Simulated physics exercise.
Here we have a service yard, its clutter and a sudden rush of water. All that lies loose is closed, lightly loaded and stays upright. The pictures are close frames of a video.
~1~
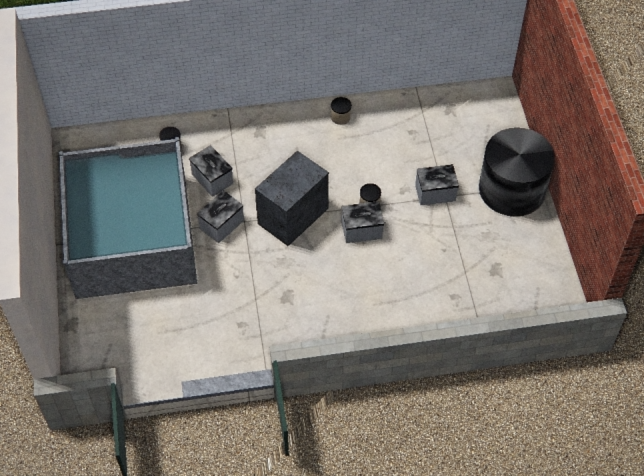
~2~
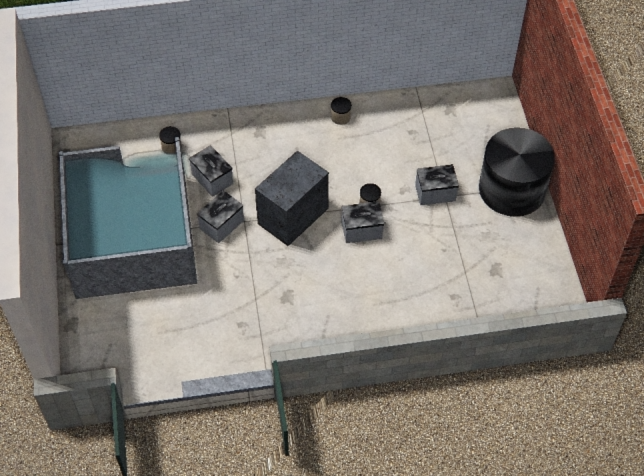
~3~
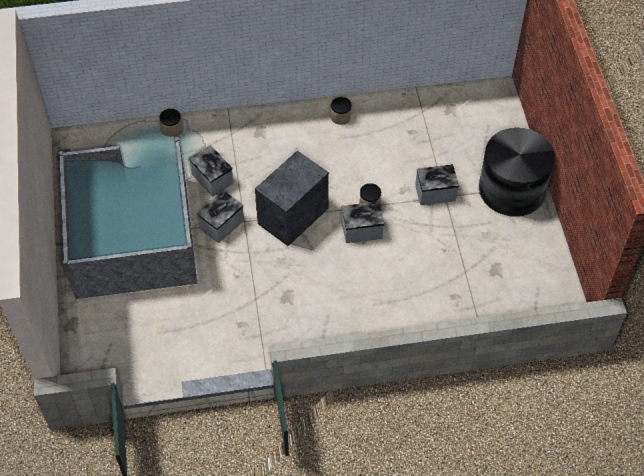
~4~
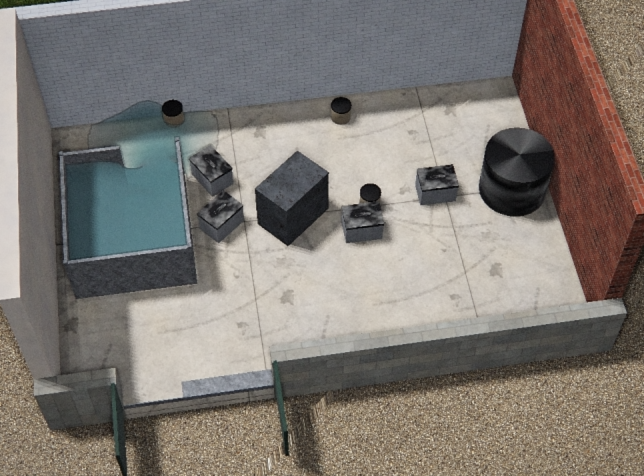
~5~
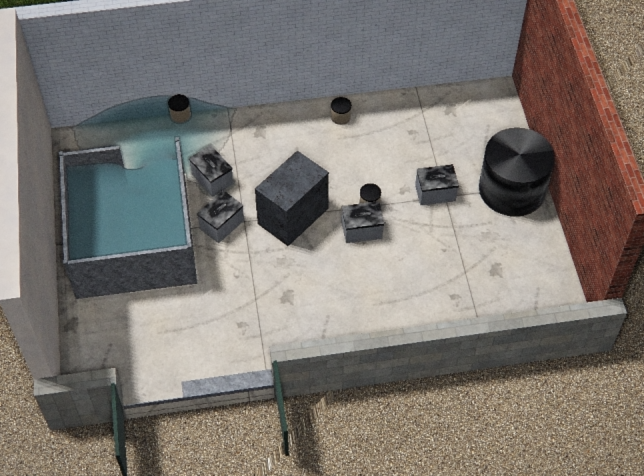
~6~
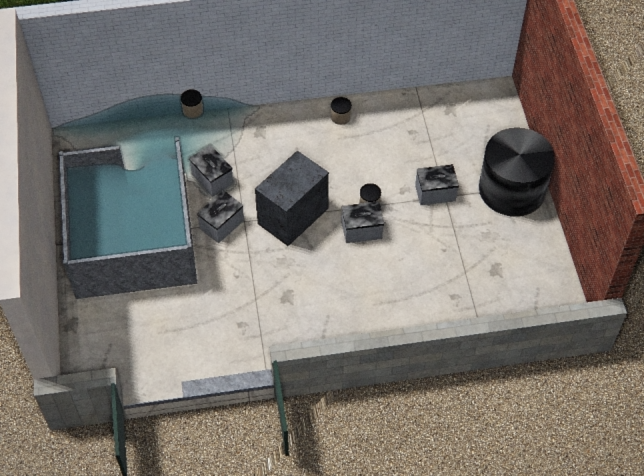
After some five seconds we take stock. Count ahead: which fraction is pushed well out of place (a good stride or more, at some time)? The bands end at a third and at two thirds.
That comes to one to two thirds.
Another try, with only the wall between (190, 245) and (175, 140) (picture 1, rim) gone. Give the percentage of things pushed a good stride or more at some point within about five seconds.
Some 90 per cent.
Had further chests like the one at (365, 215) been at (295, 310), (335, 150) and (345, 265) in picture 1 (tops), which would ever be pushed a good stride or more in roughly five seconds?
In that order: Never so far, that far or more, no.
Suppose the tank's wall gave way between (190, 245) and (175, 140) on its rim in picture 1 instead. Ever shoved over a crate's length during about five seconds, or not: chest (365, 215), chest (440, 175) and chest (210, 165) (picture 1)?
In that order: Swept aside, shifted that much, swept aside.
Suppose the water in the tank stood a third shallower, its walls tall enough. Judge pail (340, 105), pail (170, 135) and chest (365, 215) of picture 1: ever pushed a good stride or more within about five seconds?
In that order: Moved that far, shifted that much, never so far.
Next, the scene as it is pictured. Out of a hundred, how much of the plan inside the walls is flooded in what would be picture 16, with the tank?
About 45 per cent.
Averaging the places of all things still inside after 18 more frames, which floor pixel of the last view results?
Roughly at (398, 200).
A moment on, 1 of 7 are well off their spots; 1 afloat.
Next, 2 of 7 are well off their spots; 1 afloat.
Later, 4 of 7 are well off their spots; 2 afloat.
In the end, 4 of 7 are well off their spots, and 4 have been at some point; 3 afloat.
